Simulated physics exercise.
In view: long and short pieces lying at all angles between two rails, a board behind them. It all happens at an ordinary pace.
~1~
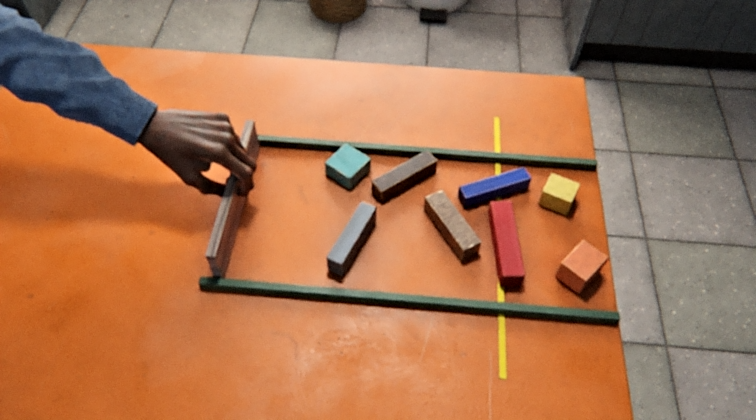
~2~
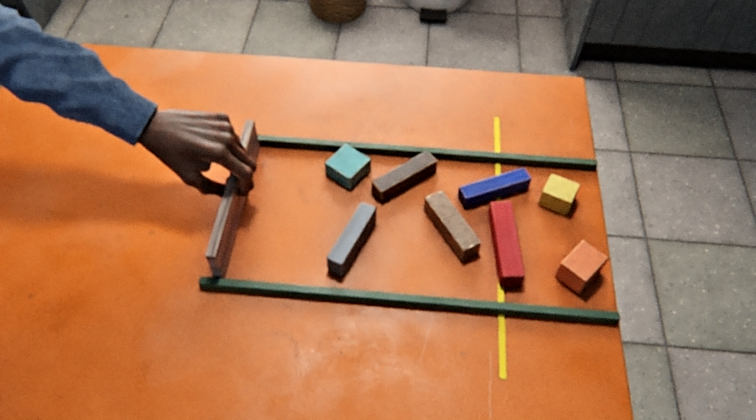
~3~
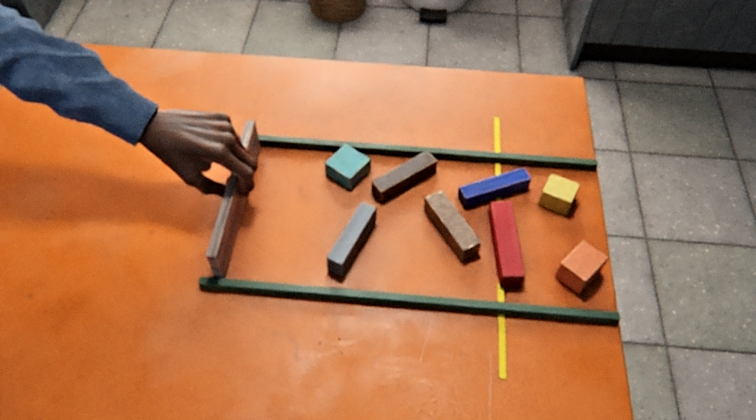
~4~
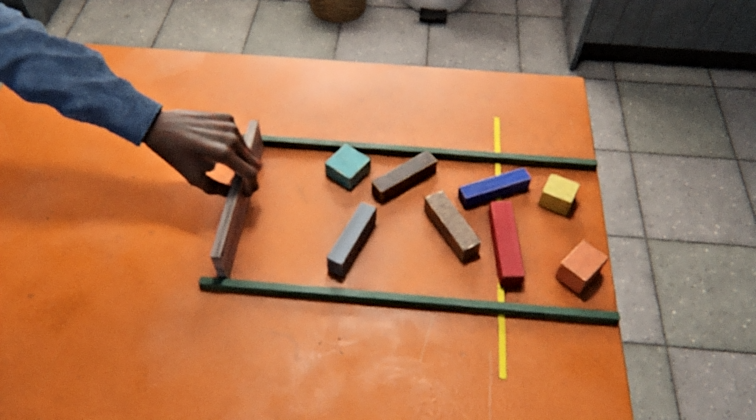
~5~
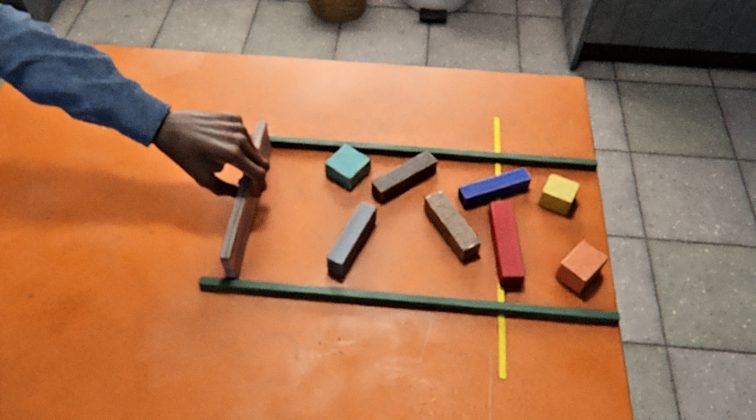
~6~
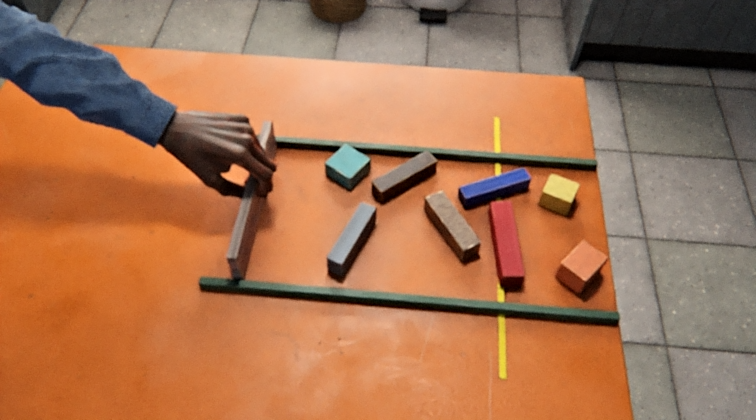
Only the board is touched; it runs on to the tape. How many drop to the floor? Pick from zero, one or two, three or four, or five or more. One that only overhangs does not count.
The number that fall off is zero.
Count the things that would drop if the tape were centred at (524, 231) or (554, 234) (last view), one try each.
Down on the floor: 0 and 3.
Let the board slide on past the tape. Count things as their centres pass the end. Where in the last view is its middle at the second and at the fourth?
First at (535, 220), next at (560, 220).
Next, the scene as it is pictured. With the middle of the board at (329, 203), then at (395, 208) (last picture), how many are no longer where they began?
The counts are 1 and 3.
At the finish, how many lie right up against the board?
In contact: 3.
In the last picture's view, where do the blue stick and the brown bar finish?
About (561, 198), and the other about (530, 248).
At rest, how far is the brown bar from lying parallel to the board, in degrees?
Near 0 degrees.
Soon after, none off yet; orange block at rest near (581, 267); yellow block at rest near (559, 195); red stick at rest near (506, 243).
At rest, the number that fall off is zero.
